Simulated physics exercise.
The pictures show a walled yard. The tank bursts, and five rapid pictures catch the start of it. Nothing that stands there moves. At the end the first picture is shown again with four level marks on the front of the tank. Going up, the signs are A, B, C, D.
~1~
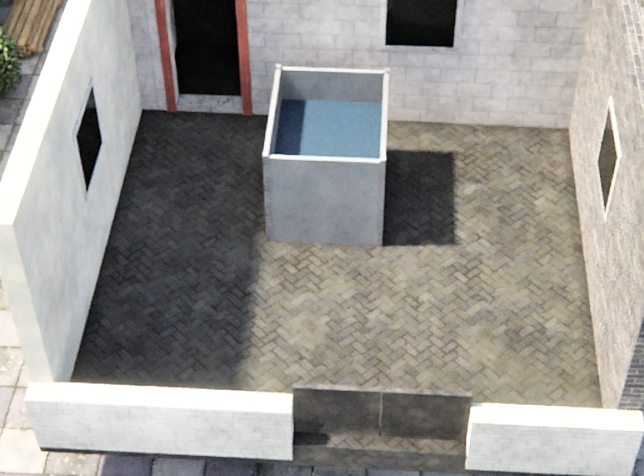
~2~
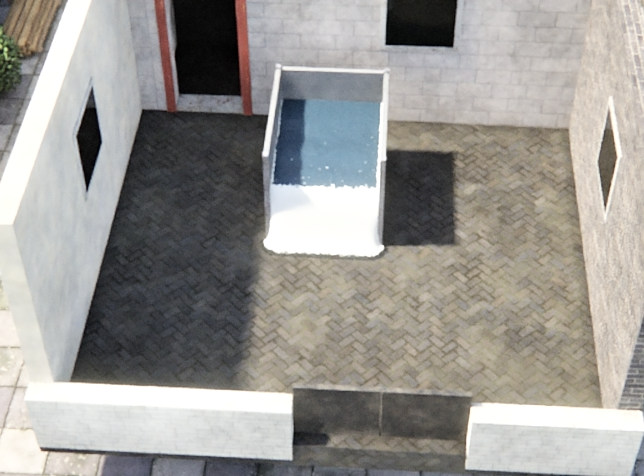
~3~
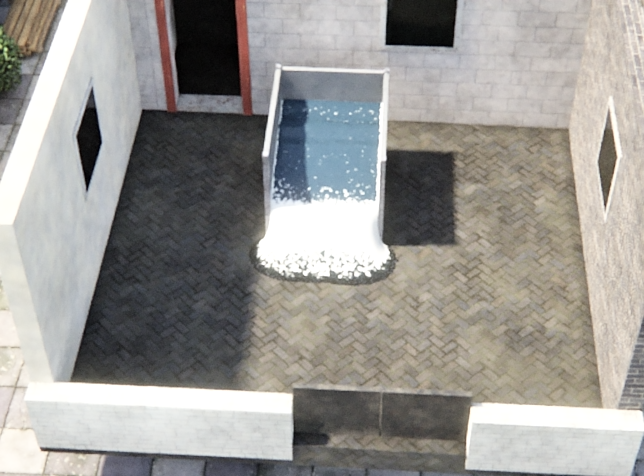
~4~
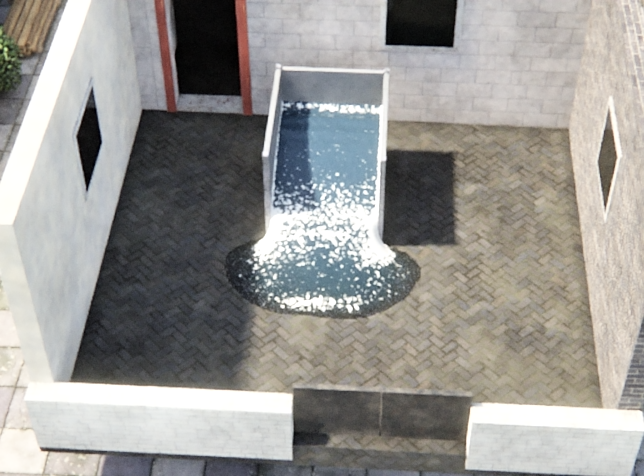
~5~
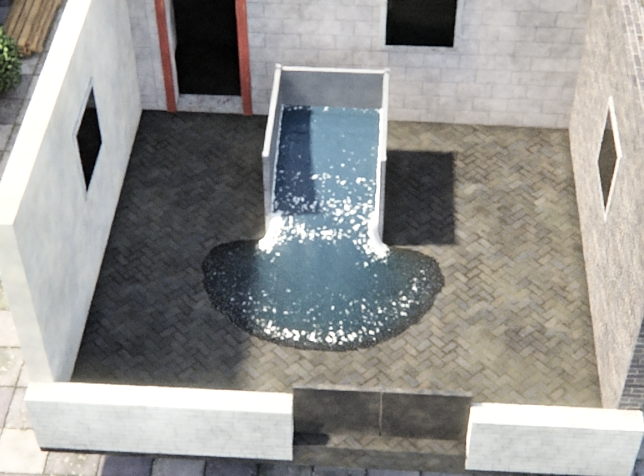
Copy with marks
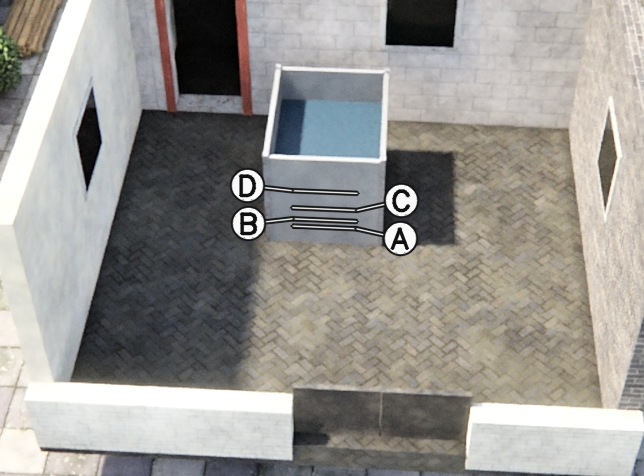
A walled yard with a brick floor had a grey tank of blue water in it, and when the tank's front opened, white foamy water poured out and spread across the bricks in a widening rounded pool.
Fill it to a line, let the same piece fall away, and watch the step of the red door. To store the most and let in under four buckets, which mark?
D will do.
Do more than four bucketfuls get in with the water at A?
No, not at all.
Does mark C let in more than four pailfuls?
No, that is safe.
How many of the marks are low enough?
All of them.
On the marked copy, A at (324, 227); B at (324, 220); C at (324, 209); D at (324, 192); from the bottom up A, B, C, D.
Choosing A, nothing gets over.
Choosing B, nothing gets over.
Choosing C, nothing gets over.
Choosing D, a bucket or two gets in.
